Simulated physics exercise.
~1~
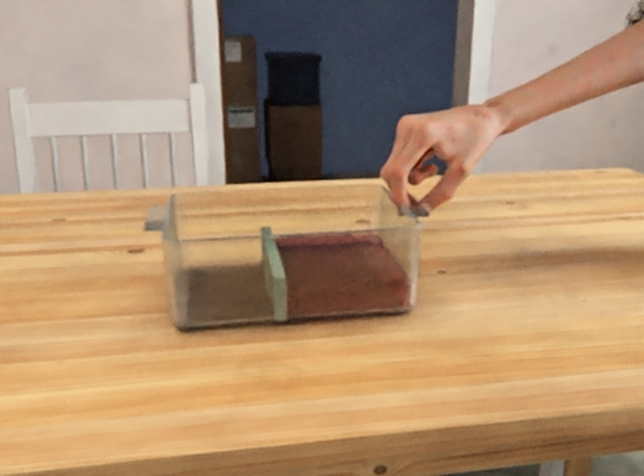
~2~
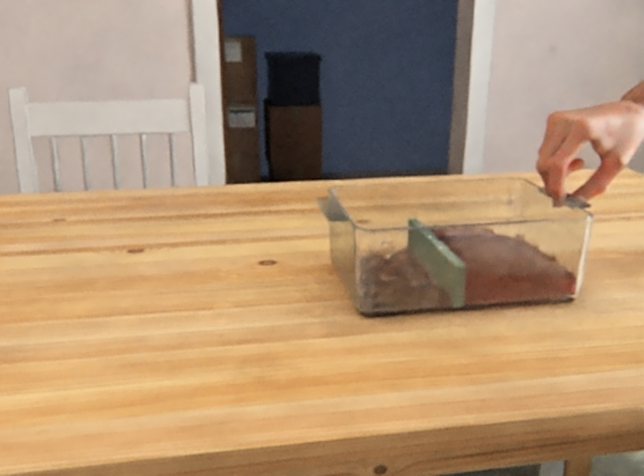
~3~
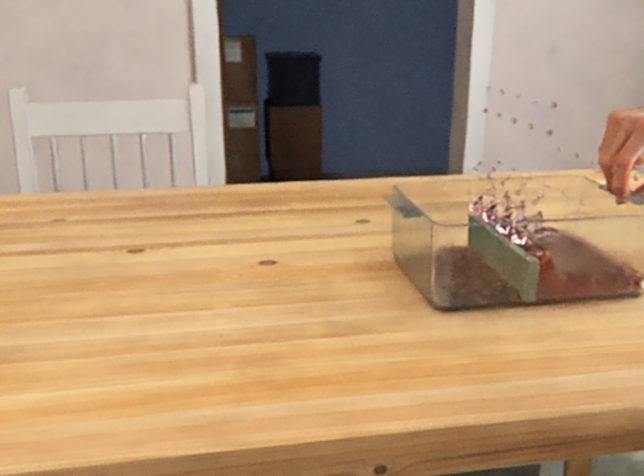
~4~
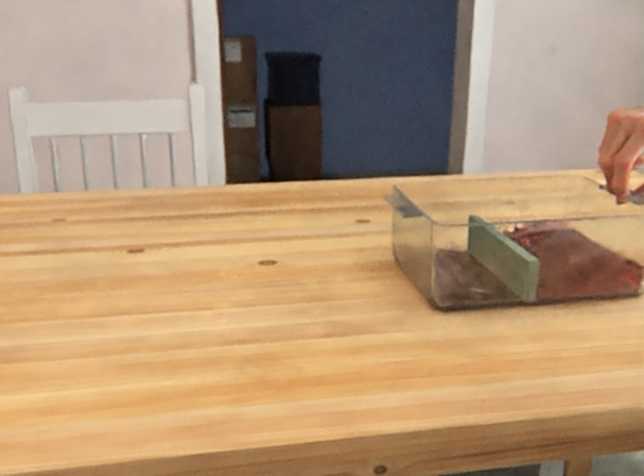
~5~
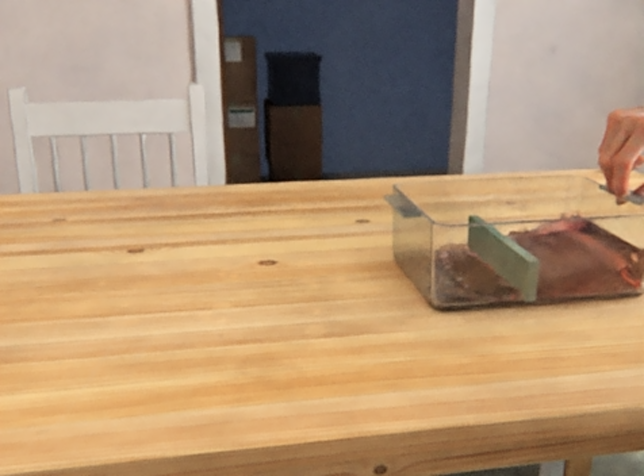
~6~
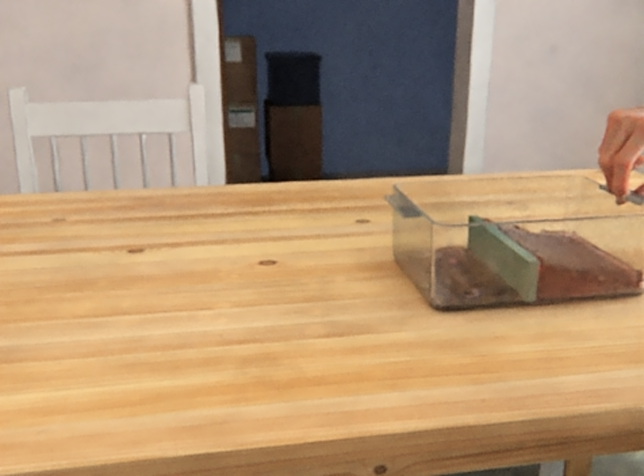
A hand pulls a clear divided tub rightward across a wooden table, reddish liquid splashing over the low green wall, then settling.
